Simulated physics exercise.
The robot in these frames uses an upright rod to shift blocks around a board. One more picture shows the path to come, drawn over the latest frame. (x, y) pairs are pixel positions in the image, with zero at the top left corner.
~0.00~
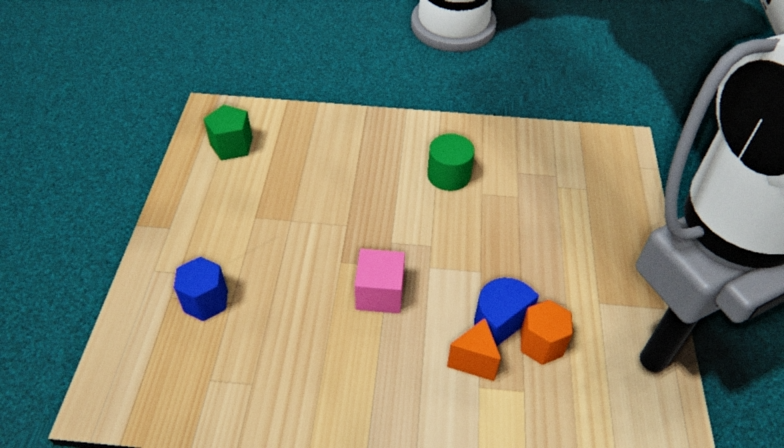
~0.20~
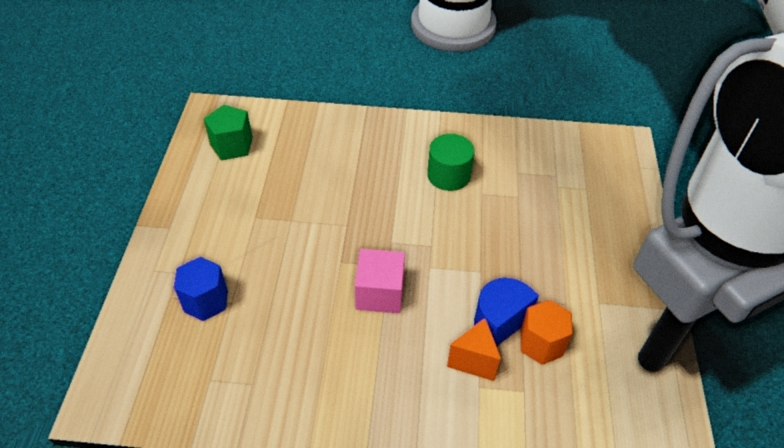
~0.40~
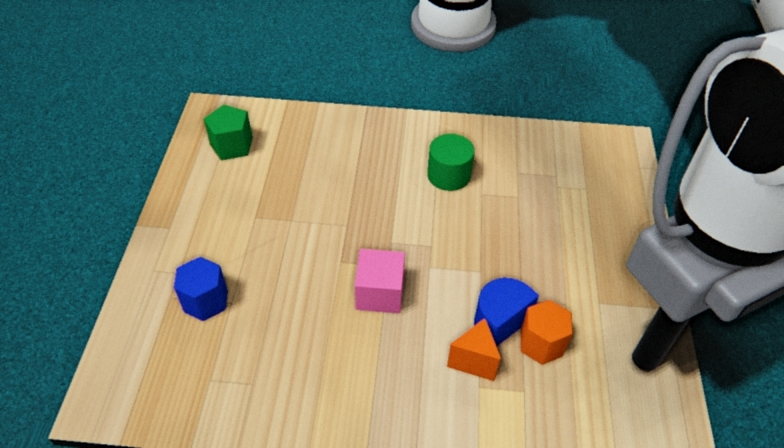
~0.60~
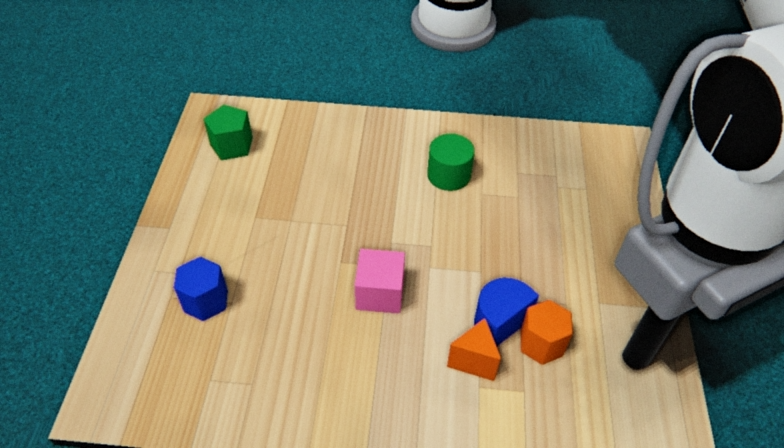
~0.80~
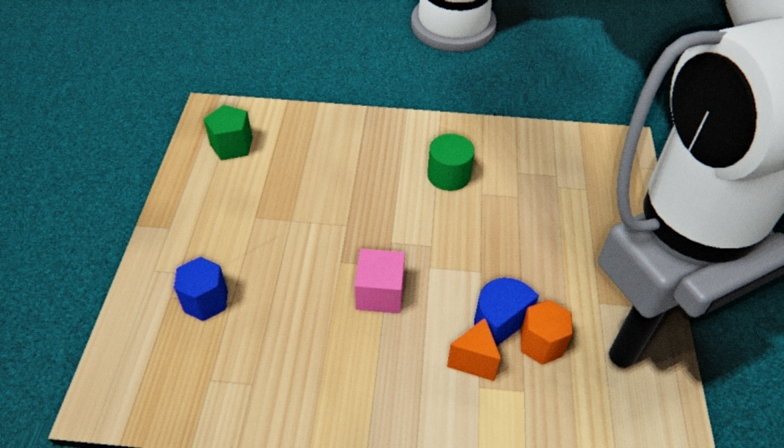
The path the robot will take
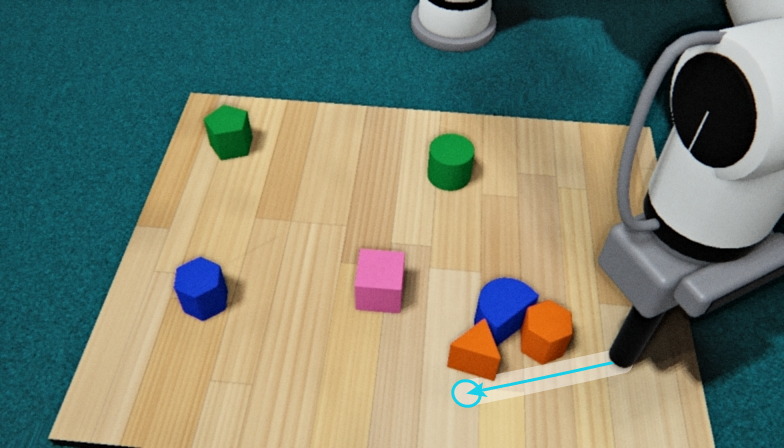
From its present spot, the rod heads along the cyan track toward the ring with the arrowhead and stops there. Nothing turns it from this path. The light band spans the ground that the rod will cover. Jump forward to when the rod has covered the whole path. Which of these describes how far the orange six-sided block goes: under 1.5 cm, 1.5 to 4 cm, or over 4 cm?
My estimate: Under 1.5 cm.
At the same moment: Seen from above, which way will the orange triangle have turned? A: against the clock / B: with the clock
B (with the clock)
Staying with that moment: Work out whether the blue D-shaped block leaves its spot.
It ends up on the same spot.
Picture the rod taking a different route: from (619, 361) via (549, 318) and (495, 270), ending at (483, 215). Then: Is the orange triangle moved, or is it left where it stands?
The orange triangle will stay where it stands.
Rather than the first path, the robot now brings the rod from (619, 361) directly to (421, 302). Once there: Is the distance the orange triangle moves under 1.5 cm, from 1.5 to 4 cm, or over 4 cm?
Distance: 1.5 to 4 cm.
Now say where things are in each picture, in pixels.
Rod's lower end (653, 361); orange triangle (479, 340); blue D-shaped block (505, 298); orange six-sided block (550, 320), in the first picture.
Rod (651, 360); blocks still, in the second picture.
Rod (645, 360); blocks still, in the third picture.
Rod (635, 358); blocks still, in the fourth picture.
Rod (622, 356); orange triangle (479, 340); blue D-shaped block (505, 298); orange six-sided block (550, 320), in the fifth picture.
Drawn move, straight from (619, 361) to (467, 393).
On the path given first. One third of the way, rod (571, 368); nothing pushed yet.
Two thirds of the way, rod (520, 378); nothing pushed yet.
At the end, rod (468, 389); orange triangle (464, 338), turned 60° clockwise; blue D-shaped block still; orange six-sided block still.
